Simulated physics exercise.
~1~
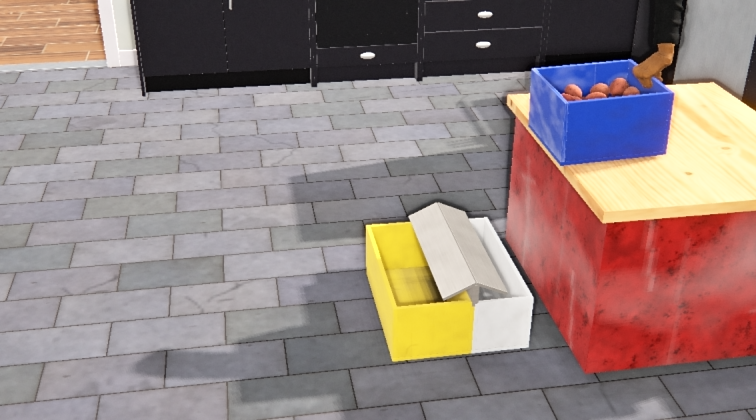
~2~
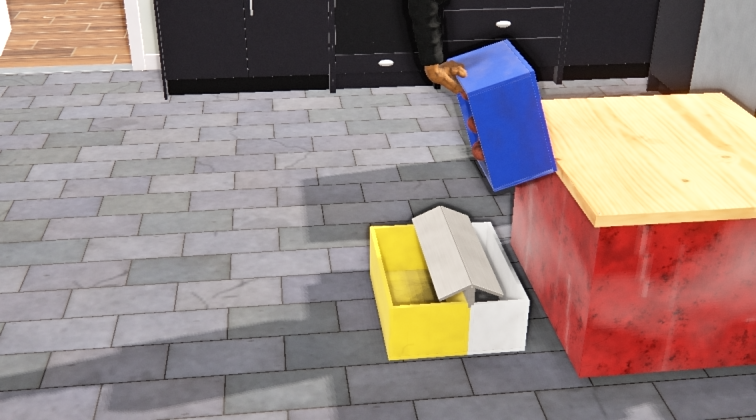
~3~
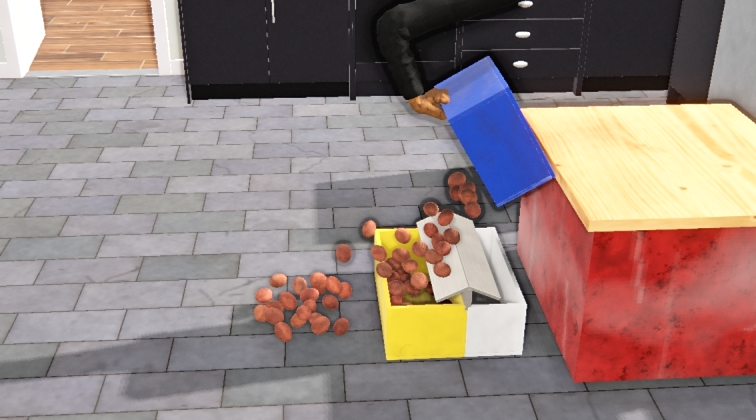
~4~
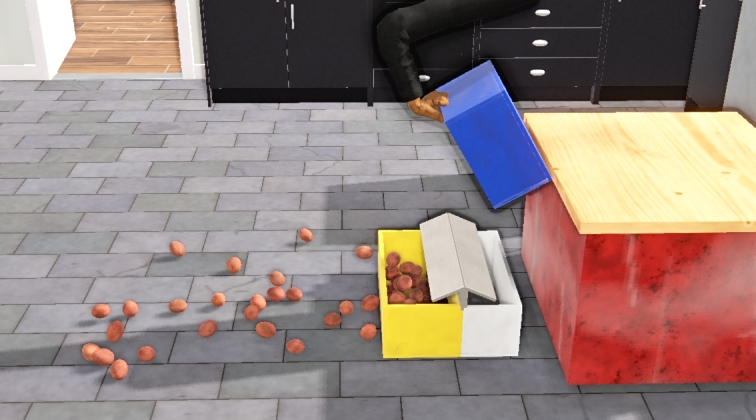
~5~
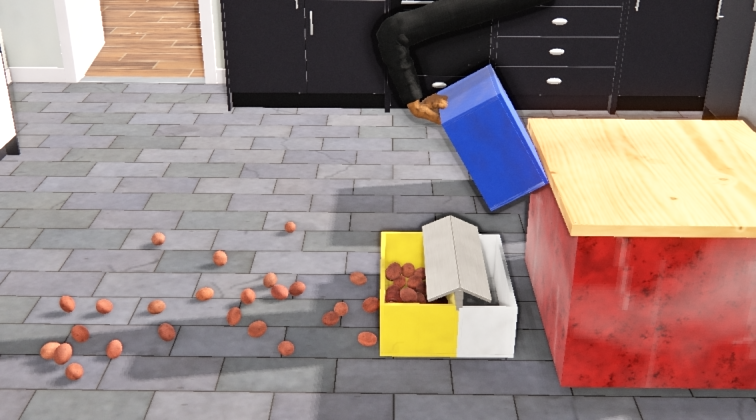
A blue crate of round, reddish potatoes sits on a red bench with a pale wooden top, seen from above in a room with grey floor tiles and black cabinets. Below and to the left, a yellow tub and a white bin stand side by side, with a grey roof-shaped piece above their shared wall. A dark-sleeved arm tips the crate over the bench's left edge. The potatoes pour out, some dropping into the yellow tub and others flying past it. They scatter leftward across the floor as the view drifts slightly, leaving a pile in the yellow tub and none visible in the white bin.
